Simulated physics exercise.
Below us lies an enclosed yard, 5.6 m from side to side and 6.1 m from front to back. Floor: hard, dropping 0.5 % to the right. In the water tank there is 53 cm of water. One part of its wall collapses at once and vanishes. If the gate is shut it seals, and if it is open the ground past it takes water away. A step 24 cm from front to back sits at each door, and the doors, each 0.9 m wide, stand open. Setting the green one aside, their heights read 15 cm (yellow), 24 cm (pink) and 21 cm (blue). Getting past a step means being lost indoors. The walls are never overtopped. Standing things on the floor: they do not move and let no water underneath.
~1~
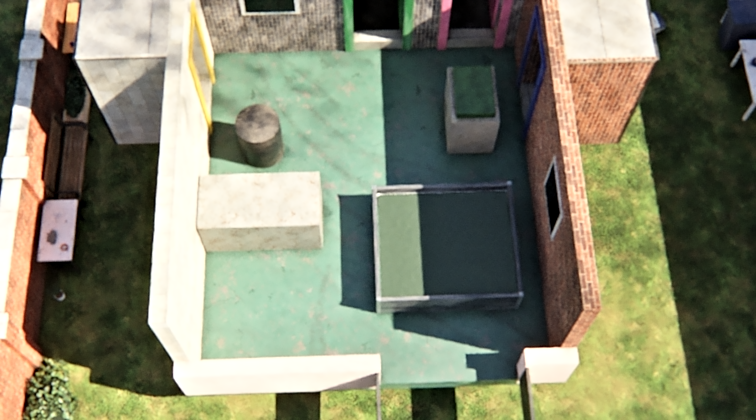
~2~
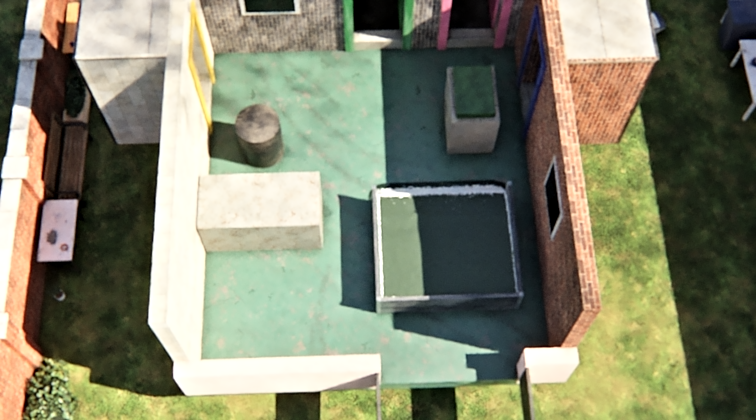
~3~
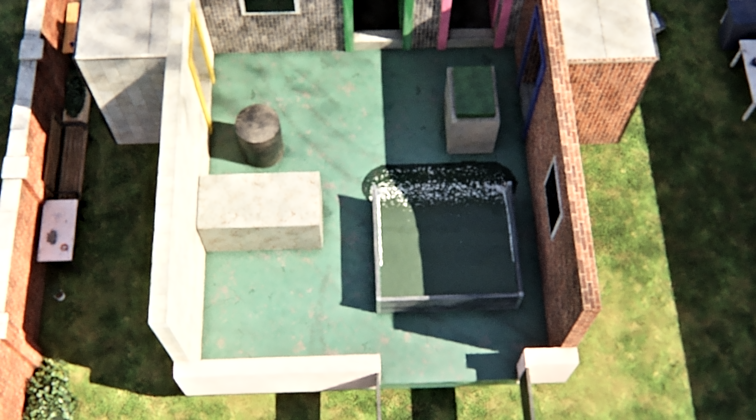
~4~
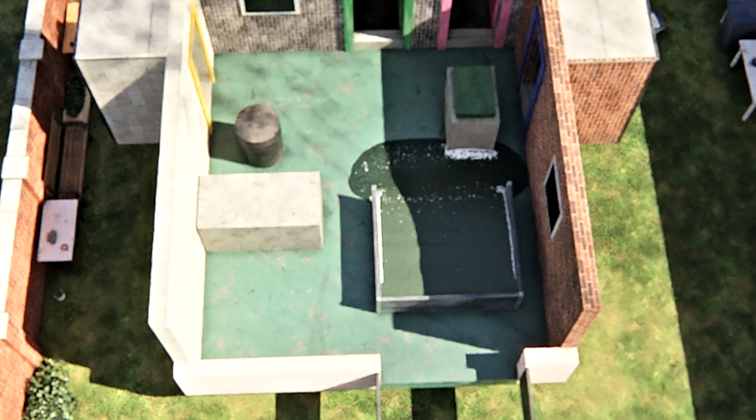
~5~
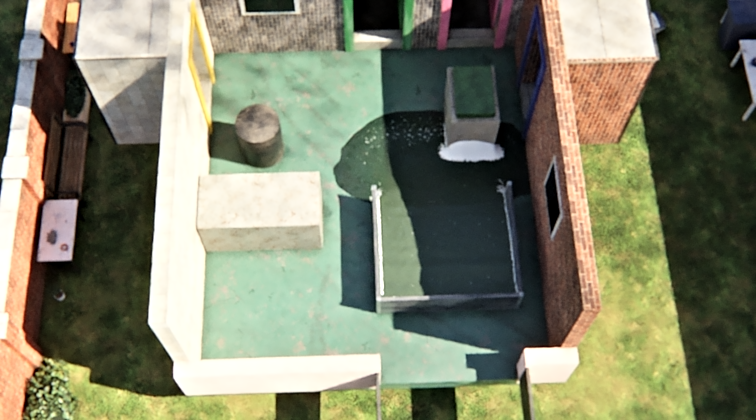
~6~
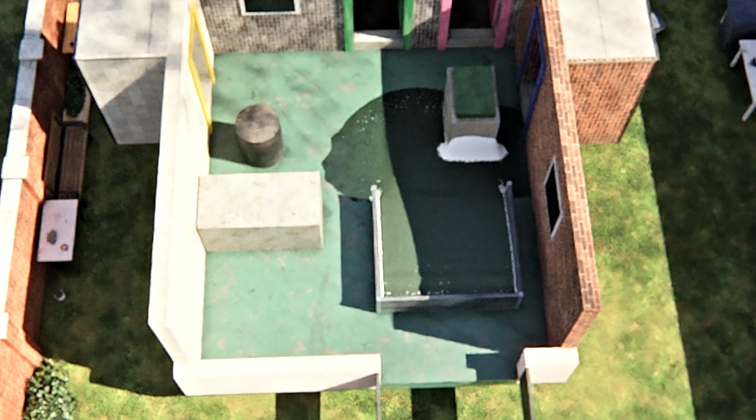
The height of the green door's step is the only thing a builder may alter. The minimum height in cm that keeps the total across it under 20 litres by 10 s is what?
It is close to 21 cm.
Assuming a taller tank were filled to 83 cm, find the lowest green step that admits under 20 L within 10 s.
Then roughly 36 cm.
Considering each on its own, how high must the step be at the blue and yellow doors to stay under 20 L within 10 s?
About 12.5 cm at blue and about 16 cm at yellow.
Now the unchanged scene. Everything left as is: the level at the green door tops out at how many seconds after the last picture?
About 1.0 seconds.
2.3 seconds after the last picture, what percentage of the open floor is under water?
55 %.
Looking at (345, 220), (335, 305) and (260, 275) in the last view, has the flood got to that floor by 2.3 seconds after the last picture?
First bone-dry, second bone-dry, third bone-dry.
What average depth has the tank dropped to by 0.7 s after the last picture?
Around 28 centimetres.
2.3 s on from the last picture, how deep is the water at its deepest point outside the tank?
Around 34 centimetres.
Then, 0.7 s after the last picture water covers 35 % of the floor, deepest (37 cm) near (456, 166); 23 cm at the green door, 0 litres in over its 27 cm step.
Then, 2.3 s after the last picture water covers 55 % of the floor, deepest (34 cm) near (214, 60); 20 cm at the green door, 1 litre in over its 27 cm step.
Then, 9.3 s after the last picture water covers 90 % of the floor, deepest (12 cm) near (365, 205); 10 cm at the green door, 1 litre in over its 27 cm step.
At the green door as built, the water peaked near 29 cm, 0.9 s after the last picture.
Run again over the same 10 s with other heights there, 32 litres in over 19 cm, 4 litres over 25.5 cm. The limit of 20 litres is kept from about 21 cm up.
